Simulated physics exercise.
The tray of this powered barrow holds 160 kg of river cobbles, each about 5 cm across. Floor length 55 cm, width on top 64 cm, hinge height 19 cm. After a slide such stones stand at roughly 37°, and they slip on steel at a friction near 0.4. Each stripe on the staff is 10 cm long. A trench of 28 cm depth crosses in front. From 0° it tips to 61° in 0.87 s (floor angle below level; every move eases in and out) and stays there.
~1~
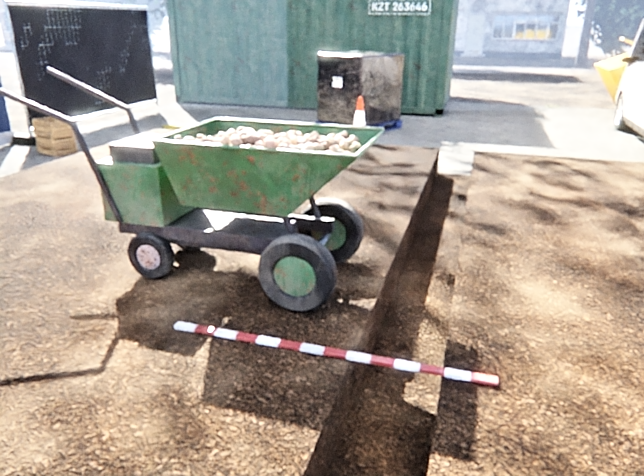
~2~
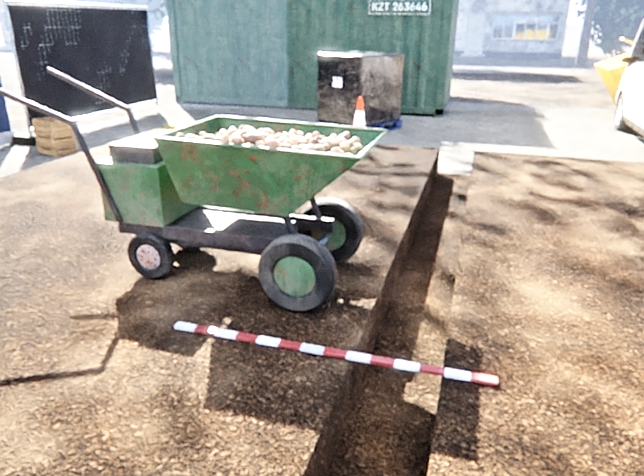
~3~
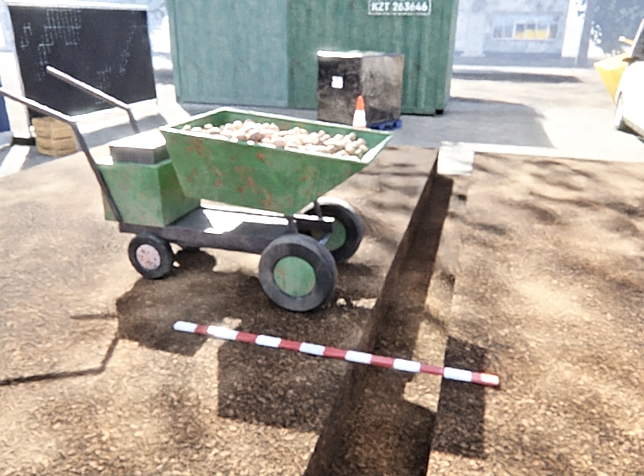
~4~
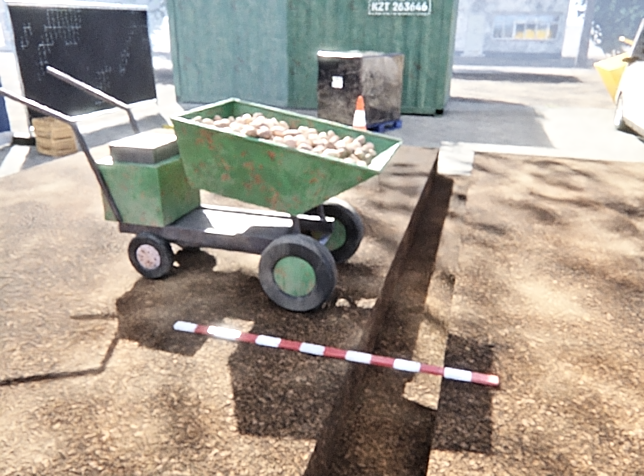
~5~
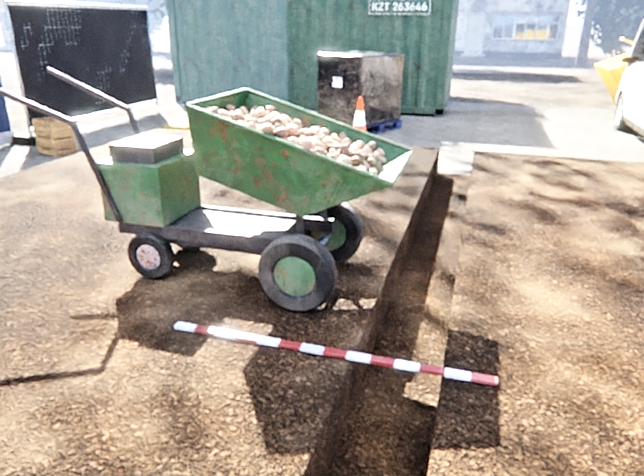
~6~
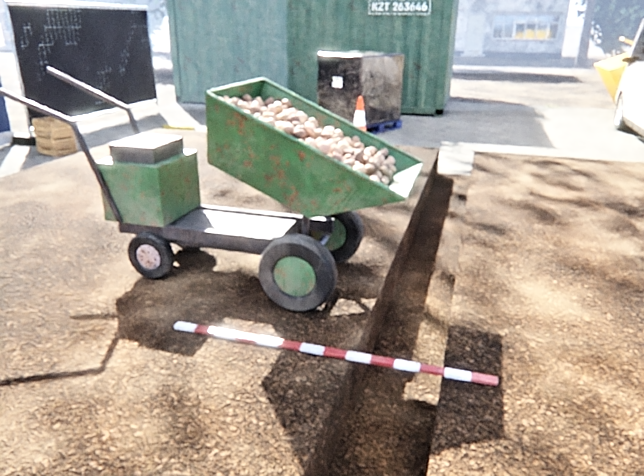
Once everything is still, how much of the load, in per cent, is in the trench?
Some 29 per cent of it.
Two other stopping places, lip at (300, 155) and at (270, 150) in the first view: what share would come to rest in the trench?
Near 75 per cent from the first place, 95 from the second.
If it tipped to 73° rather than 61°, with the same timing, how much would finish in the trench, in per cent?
In that case some 15 per cent.
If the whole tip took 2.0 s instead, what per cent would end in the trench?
Then about 40 per cent.
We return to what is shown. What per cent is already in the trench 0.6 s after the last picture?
Some 0 per cent.
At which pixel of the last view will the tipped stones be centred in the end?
Their middle is at about (496, 305).
Then, 0.3 s after the last picture the floor is at 51°, 100 % in the tray; the foremost stones are at (430, 230).
Then, 0.6 s after the last picture the floor is at 61°, 79 % in the tray, 2 % in the trench, 19 % past the trench; the foremost stones are at (509, 304).
Then, 1.0 s after the last picture the floor is at 61°, 36 % in the tray, 2 % in the trench, 63 % past the trench; the foremost stones are past the picture's edge.
Then, 2.9 s after the last picture the floor is at 61°, 0 % in the tray, 29 % in the trench, 71 % past the trench; the foremost stones are past the picture's edge.
